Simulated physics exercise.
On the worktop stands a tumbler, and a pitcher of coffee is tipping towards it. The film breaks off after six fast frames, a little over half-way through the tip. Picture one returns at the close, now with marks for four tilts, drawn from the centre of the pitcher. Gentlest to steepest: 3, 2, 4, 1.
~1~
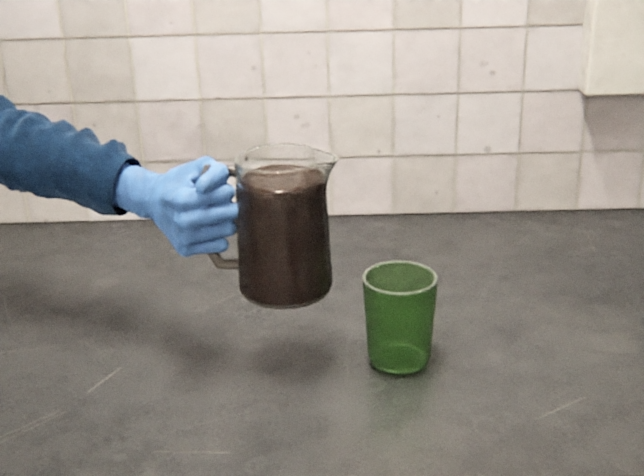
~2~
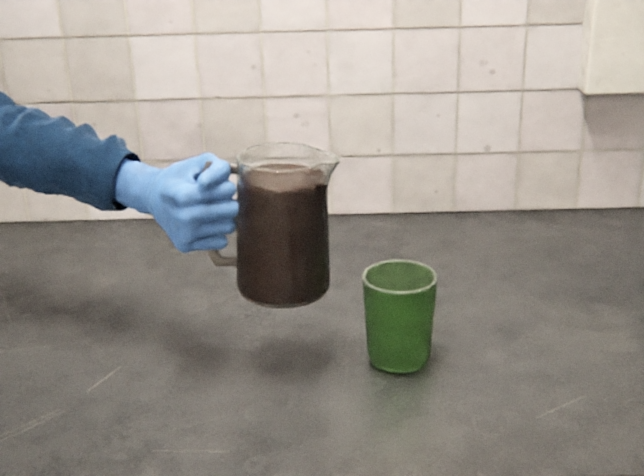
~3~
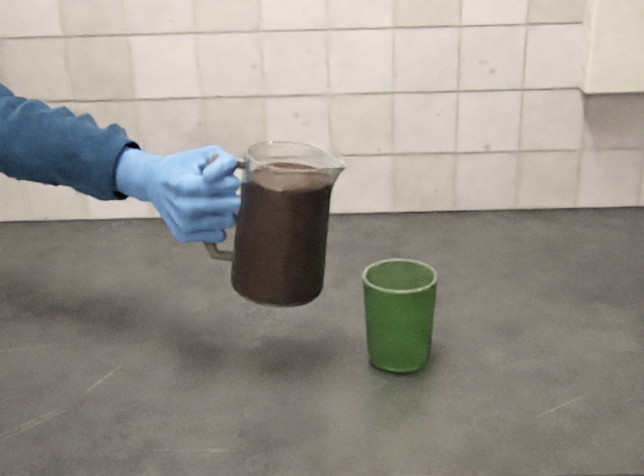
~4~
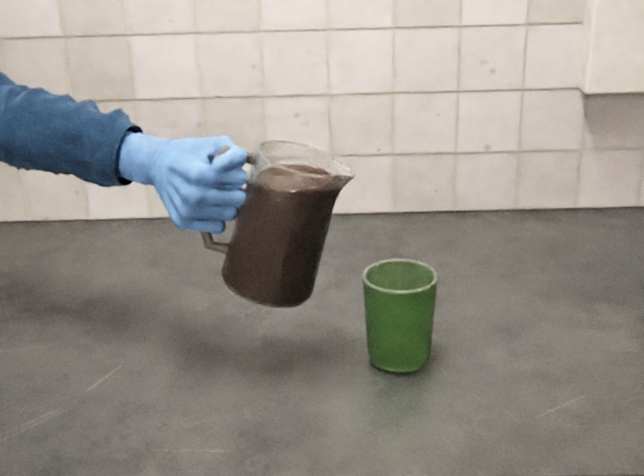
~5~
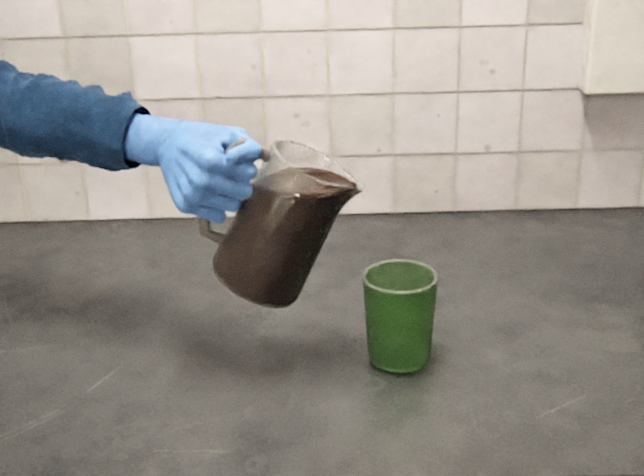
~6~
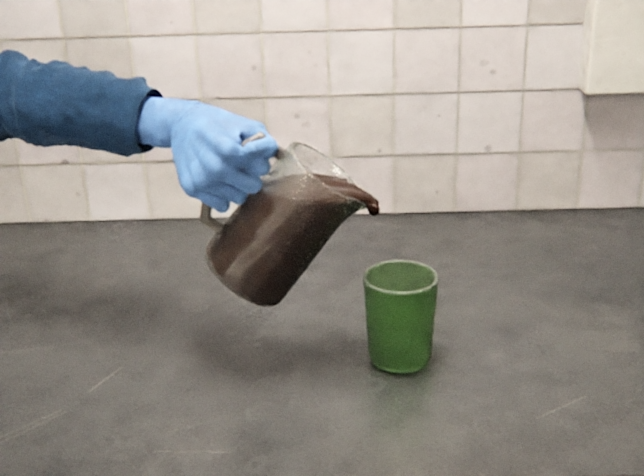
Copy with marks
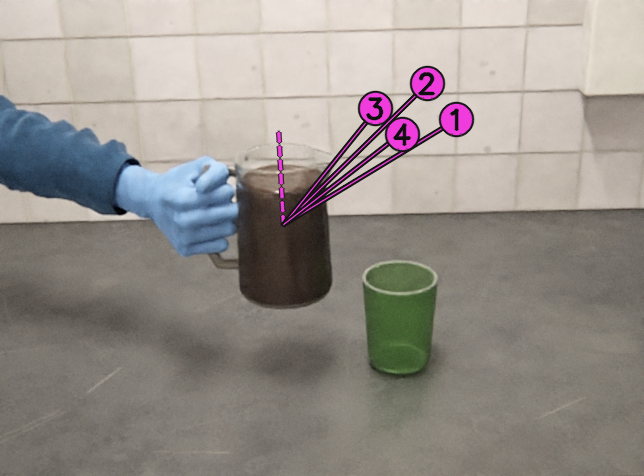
On a grey worktop, a blue-gloved hand tilting a glass pitcher of coffee rightward beside a green tumbler, coffee emerging over the lip.
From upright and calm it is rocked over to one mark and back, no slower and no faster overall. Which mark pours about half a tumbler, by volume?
1.
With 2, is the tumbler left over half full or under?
Under.
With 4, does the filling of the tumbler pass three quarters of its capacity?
No.
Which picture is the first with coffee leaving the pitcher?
Picture 6.
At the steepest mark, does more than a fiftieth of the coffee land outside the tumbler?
No.
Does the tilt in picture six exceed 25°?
Yes, it does.
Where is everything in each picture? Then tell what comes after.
The first frame shows upright, lip at (335, 159); rim of the tumbler round (400, 276); nothing has left yet.
The second frame shows tipped about 2°, lip at (338, 160); nothing has left yet.
The third frame shows tipped about 8°, lip at (344, 164); nothing has left yet.
The fourth frame shows tipped about 16°, lip at (353, 174); nothing has left yet.
The fifth frame shows tipped about 27°, lip at (361, 188); nothing has left yet.
The sixth frame shows tipped about 39°, lip at (368, 204); coffee is over the lip, down to (375, 210).
In magenta, 1 at (441, 128); 2 at (415, 95); 3 at (365, 122); 4 at (387, 143).
With 1, the tumbler ends with about 49 % of what it can hold.
With 2, the tumbler ends with about 25 % of what it can hold.
With 3, the tumbler ends with about 15 % of what it can hold.
With 4, the tumbler ends with about 36 % of what it can hold.
